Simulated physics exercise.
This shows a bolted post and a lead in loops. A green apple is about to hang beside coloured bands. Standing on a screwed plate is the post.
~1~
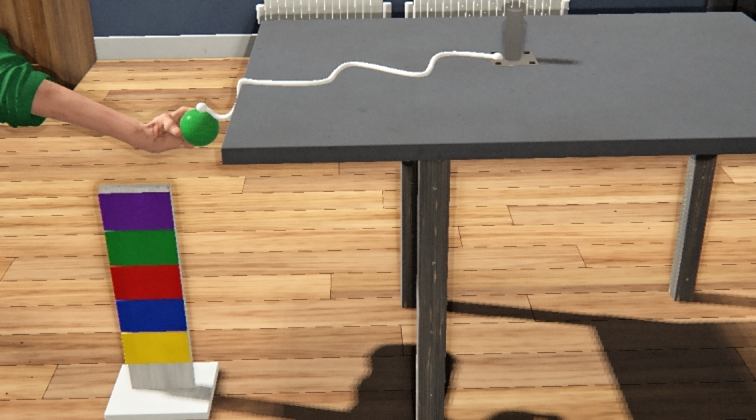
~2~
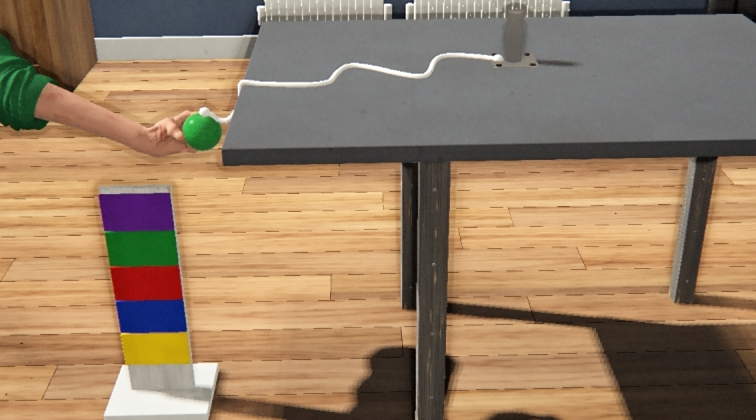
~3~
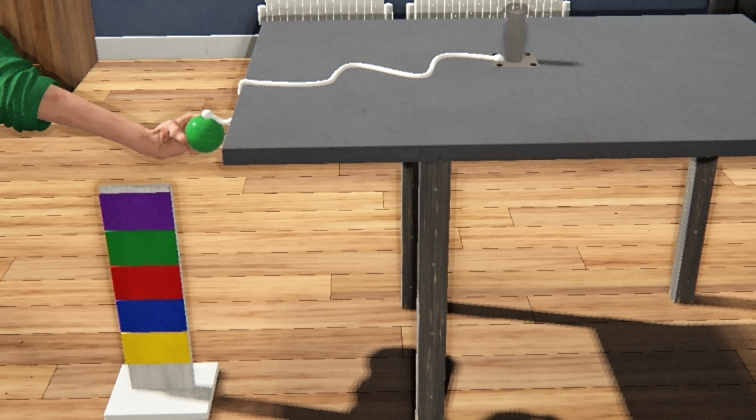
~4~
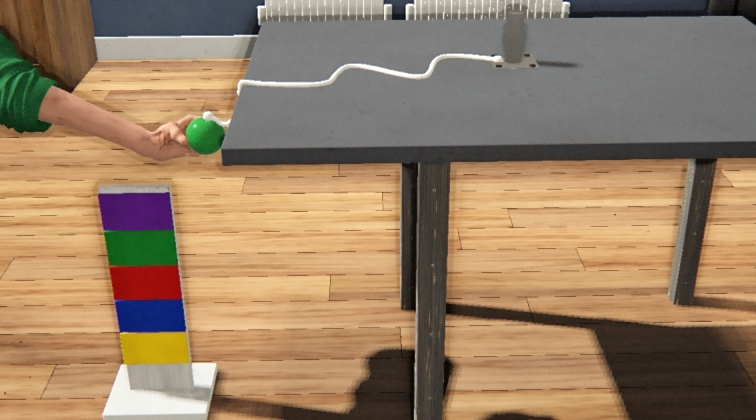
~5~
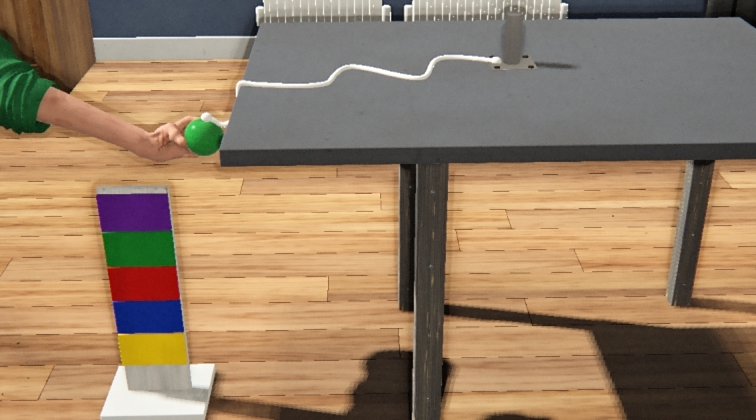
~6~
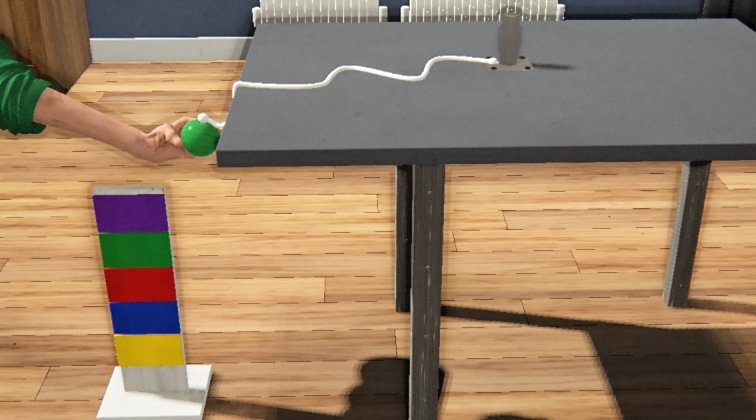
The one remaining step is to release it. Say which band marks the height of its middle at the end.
The green band marks it.
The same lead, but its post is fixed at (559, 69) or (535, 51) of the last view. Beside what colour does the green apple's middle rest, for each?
In turn, purple and then purple.
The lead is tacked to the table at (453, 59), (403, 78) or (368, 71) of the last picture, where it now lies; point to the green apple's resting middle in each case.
In order of the tries: About (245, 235), about (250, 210), about (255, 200).
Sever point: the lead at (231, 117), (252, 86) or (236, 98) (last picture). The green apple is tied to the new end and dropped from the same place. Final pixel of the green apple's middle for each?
(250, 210), (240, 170), (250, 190).
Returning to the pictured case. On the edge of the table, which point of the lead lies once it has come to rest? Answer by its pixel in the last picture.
It lies at about (327, 82).
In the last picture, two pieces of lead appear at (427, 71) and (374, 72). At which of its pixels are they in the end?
(397, 69) for the first, (320, 73) for the second.
A little later, apple near (285, 235); level with green.
Next, apple near (229, 242); level with green.
When it is over, apple near (242, 244); level with green. Its middle rests at the green band.
